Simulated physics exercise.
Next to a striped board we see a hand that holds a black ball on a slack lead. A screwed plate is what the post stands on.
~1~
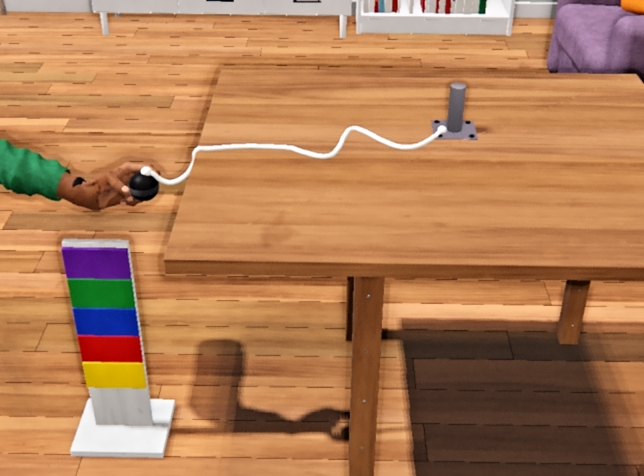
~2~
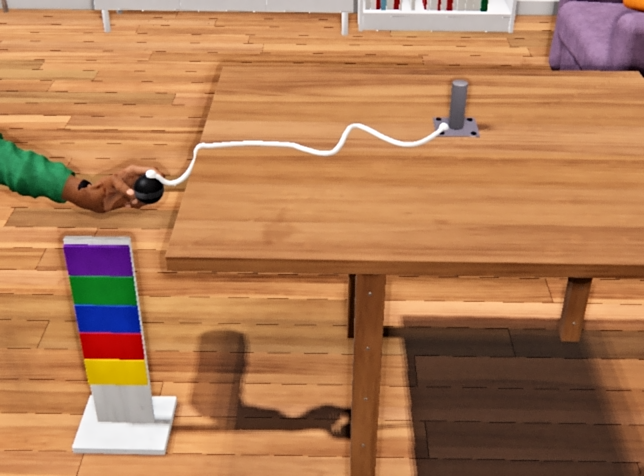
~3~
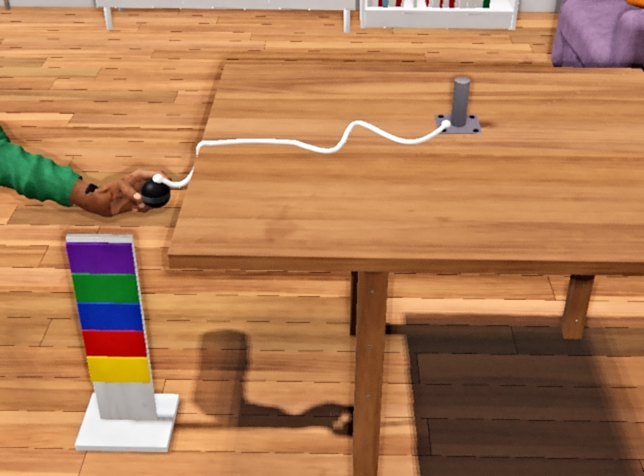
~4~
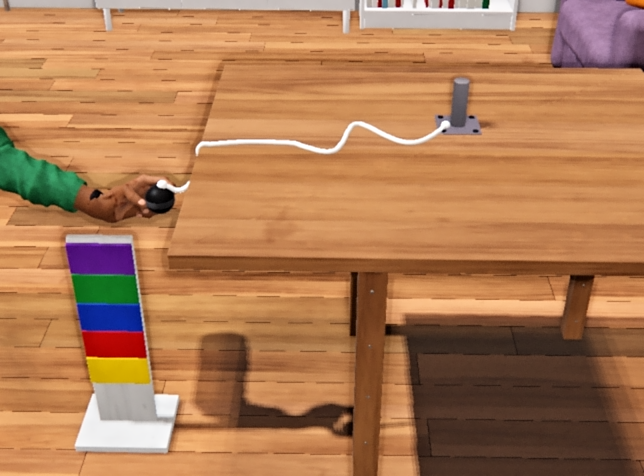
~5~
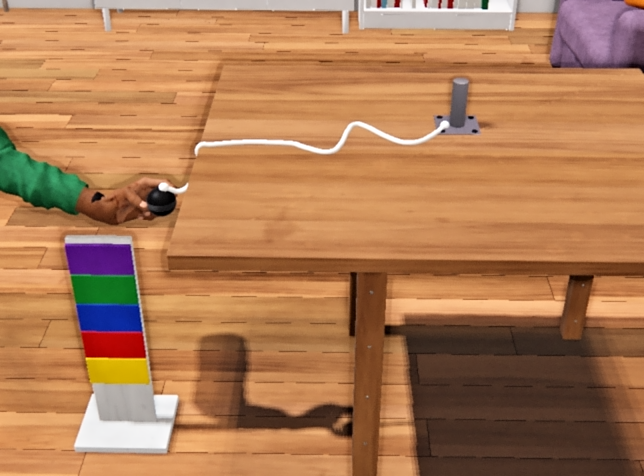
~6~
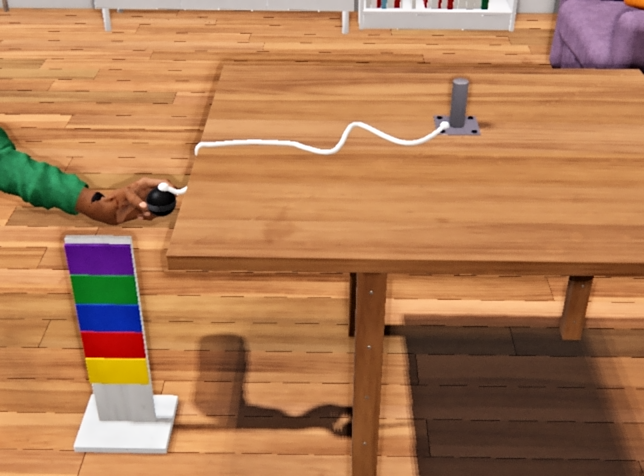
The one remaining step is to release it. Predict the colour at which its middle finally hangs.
Prediction: Green.
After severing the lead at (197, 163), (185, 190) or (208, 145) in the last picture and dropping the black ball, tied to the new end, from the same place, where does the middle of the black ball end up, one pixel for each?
So, going through them: (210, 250) first, (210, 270) next, (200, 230) last.
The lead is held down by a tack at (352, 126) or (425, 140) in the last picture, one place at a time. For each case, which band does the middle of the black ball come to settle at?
Note: Try 1 purple; try 2 green.
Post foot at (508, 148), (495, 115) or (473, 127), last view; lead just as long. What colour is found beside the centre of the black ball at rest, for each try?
Going case by case, it's purple, purple and finally green.
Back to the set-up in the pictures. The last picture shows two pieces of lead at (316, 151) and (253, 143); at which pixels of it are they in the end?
Roughly (239, 141) for the first and (200, 172) for the second.
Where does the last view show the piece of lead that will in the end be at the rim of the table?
(277, 143), approximately.
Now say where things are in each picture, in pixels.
Black ball (144, 186); purple (96, 265); green (101, 294); blue (106, 323); red (110, 350); yellow (114, 376), in the first frame.
Black ball (148, 189); lead through (428, 139) (371, 131) (338, 148) (276, 145) (202, 148), in the second frame.
Black ball (155, 193), in the third frame.
Black ball (160, 199); lead through (430, 137) (373, 129) (340, 146) (278, 143) (204, 146), in the fourth frame.
Black ball (161, 202), in the fifth frame.
Black ball (161, 202); lead through (429, 138) (372, 130) (339, 146) (277, 143) (203, 146), in the sixth frame.
Soon after, ball near (176, 282); level with green.
After that, ball near (232, 285); level with green.
And then, ball near (200, 290); level with green.
In the end, ball near (208, 290); level with green. Its middle rests at the green band.
